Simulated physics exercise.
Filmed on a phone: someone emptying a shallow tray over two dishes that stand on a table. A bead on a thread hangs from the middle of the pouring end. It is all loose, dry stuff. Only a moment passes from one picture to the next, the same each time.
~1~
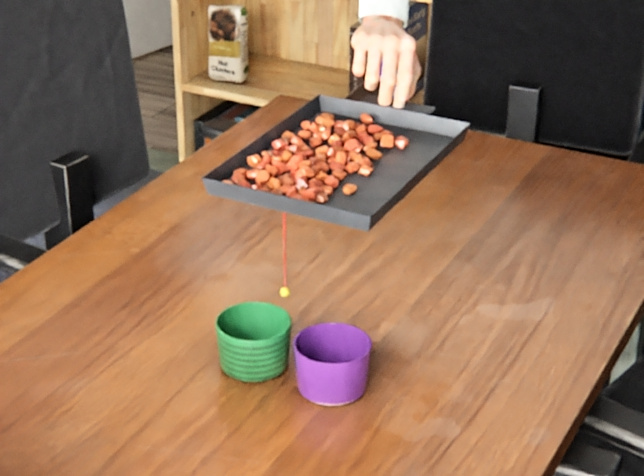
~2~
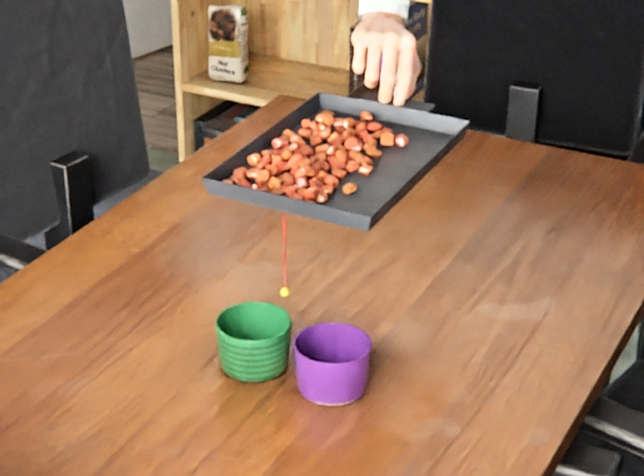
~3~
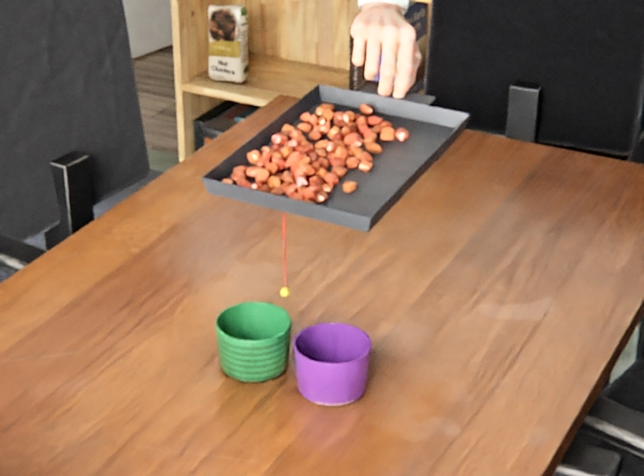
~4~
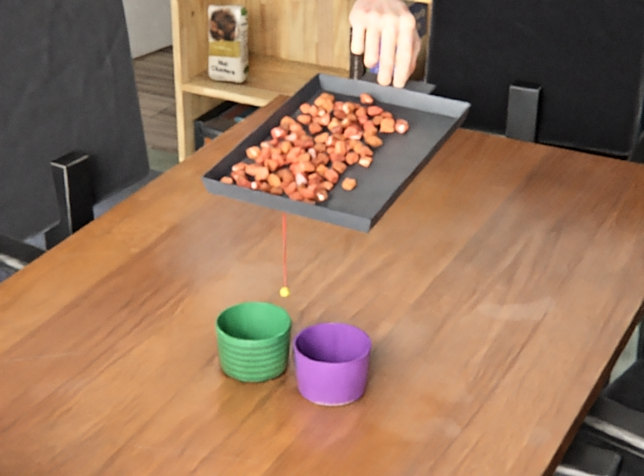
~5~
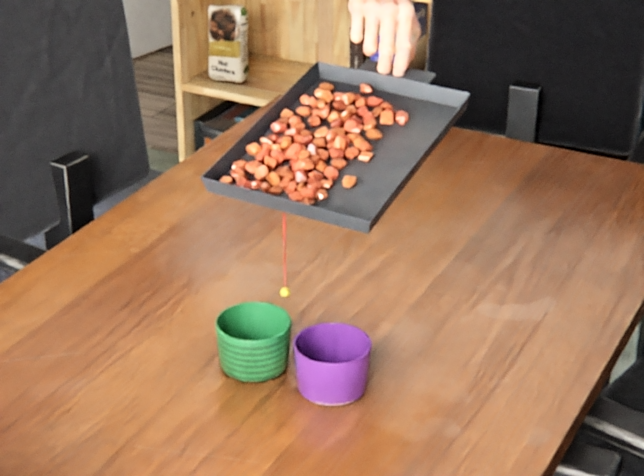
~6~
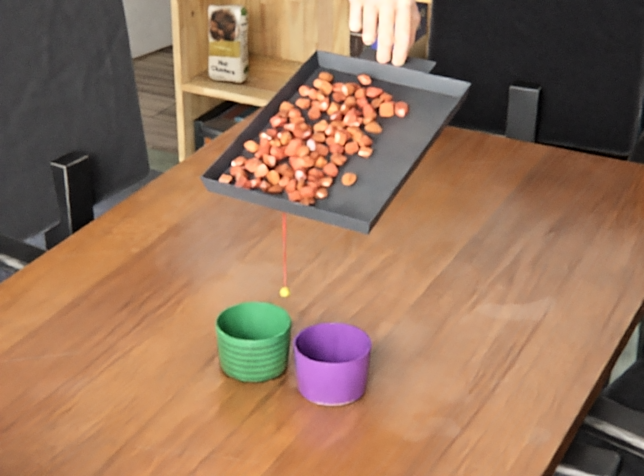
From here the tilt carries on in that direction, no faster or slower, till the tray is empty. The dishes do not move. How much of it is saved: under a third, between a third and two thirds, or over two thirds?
Caught overall: Over two thirds.
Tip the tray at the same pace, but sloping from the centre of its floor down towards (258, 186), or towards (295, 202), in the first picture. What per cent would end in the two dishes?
About 0 and 60 per cent.
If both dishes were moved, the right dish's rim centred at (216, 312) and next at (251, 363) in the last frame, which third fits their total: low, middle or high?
First under a third, then less than a third.
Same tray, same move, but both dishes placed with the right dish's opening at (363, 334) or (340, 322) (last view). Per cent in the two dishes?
First some 30, then 20 per cent.
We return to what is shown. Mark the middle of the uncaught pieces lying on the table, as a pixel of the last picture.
Roughly at (242, 411).
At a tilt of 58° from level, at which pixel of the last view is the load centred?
Near (300, 178).
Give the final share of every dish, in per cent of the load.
Left dish: 30 %, right dish: 50 %.
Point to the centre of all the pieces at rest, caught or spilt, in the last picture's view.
Close to (307, 373).
Just after the last frame, tray tipped steeply; almost all on the tray; just a few in the air.
A moment on, tray tipped right over; roughly a quarter on the tray; roughly a quarter in the right dish; roughly a quarter in the left dish; about a tenth outside both; roughly a quarter in the air.
Further on, tray tipped past a quarter turn; roughly half in the right dish; roughly a third in the left dish; roughly a quarter outside both.
When it is over, tray tipped past a quarter turn; roughly half in the right dish; roughly a third in the left dish; roughly a quarter outside both.
